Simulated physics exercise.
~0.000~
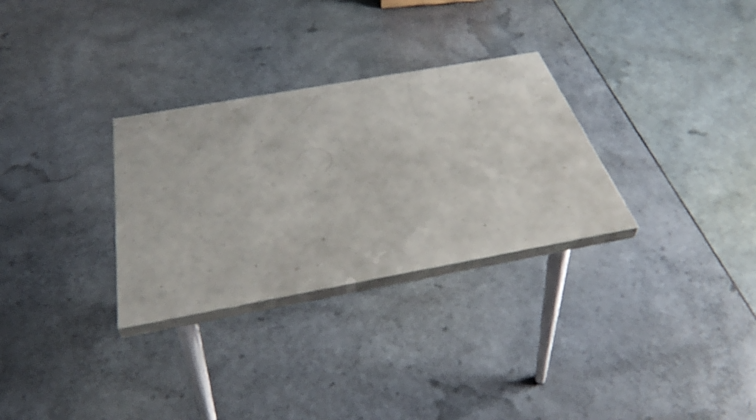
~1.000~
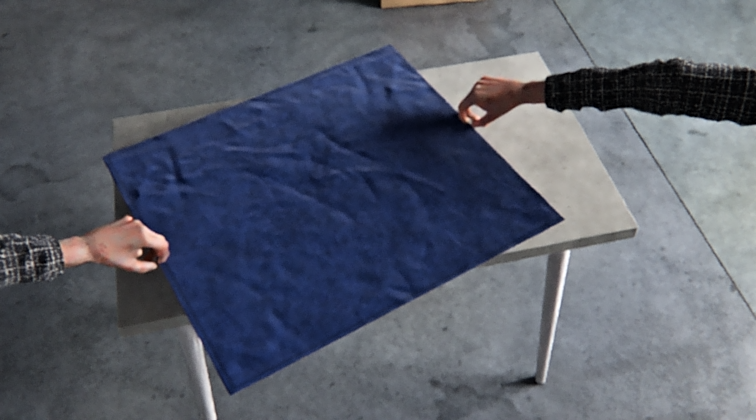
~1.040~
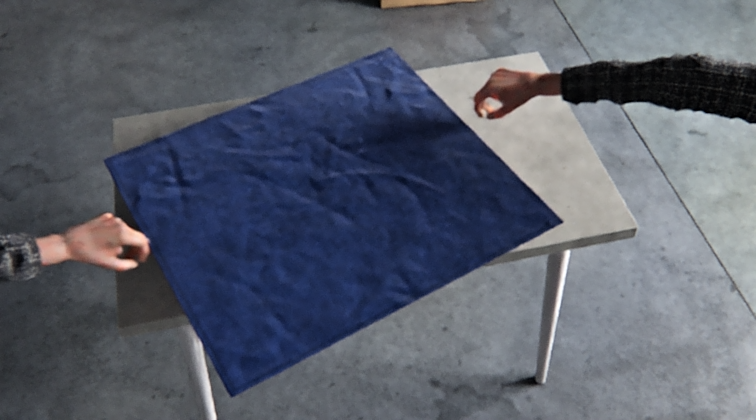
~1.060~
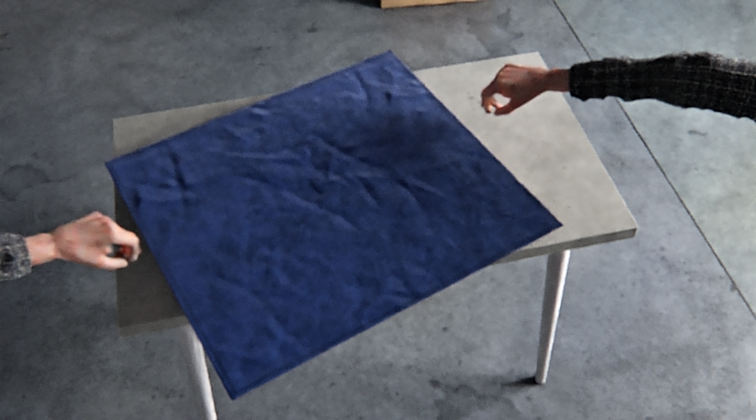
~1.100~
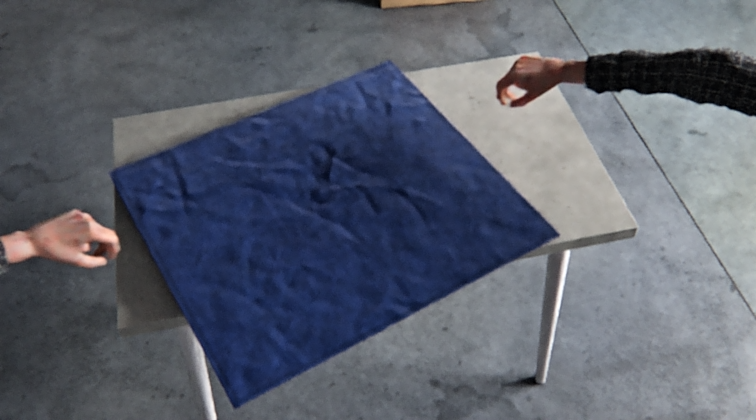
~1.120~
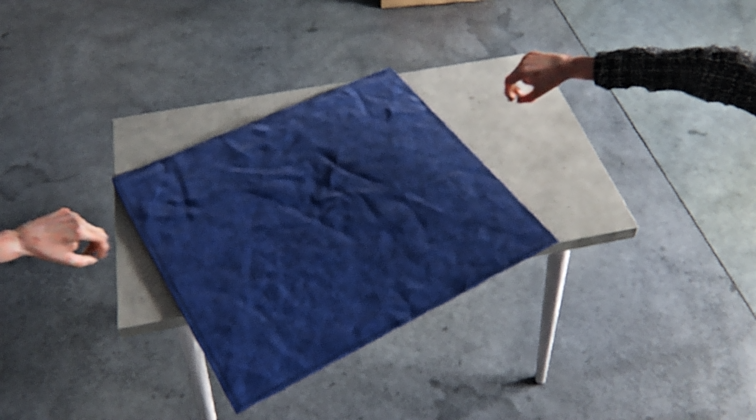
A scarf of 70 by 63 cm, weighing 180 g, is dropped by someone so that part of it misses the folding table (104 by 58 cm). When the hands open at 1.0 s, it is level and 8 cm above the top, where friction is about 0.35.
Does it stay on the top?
Yes: It will hang in there.
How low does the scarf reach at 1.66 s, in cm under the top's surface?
At that moment it reaches about 20 cm below the top.
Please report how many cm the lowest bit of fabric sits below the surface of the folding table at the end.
22 cm or so.
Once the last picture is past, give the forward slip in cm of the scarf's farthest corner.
Forward creep to rest: Approx. 1 cm.
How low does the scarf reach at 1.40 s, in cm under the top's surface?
Roughly 12 centimetres below the top.
At 1.4 s, 80 % of the scarf is still over the top.
At 1.7 s, 80 % of the scarf is still over the top.
At 1.9 s, 80 % of the scarf is still over the top.
At 2.2 s, 80 % of the scarf is still over the top.
At 4.4 s, 80 % of the scarf is still over the top.
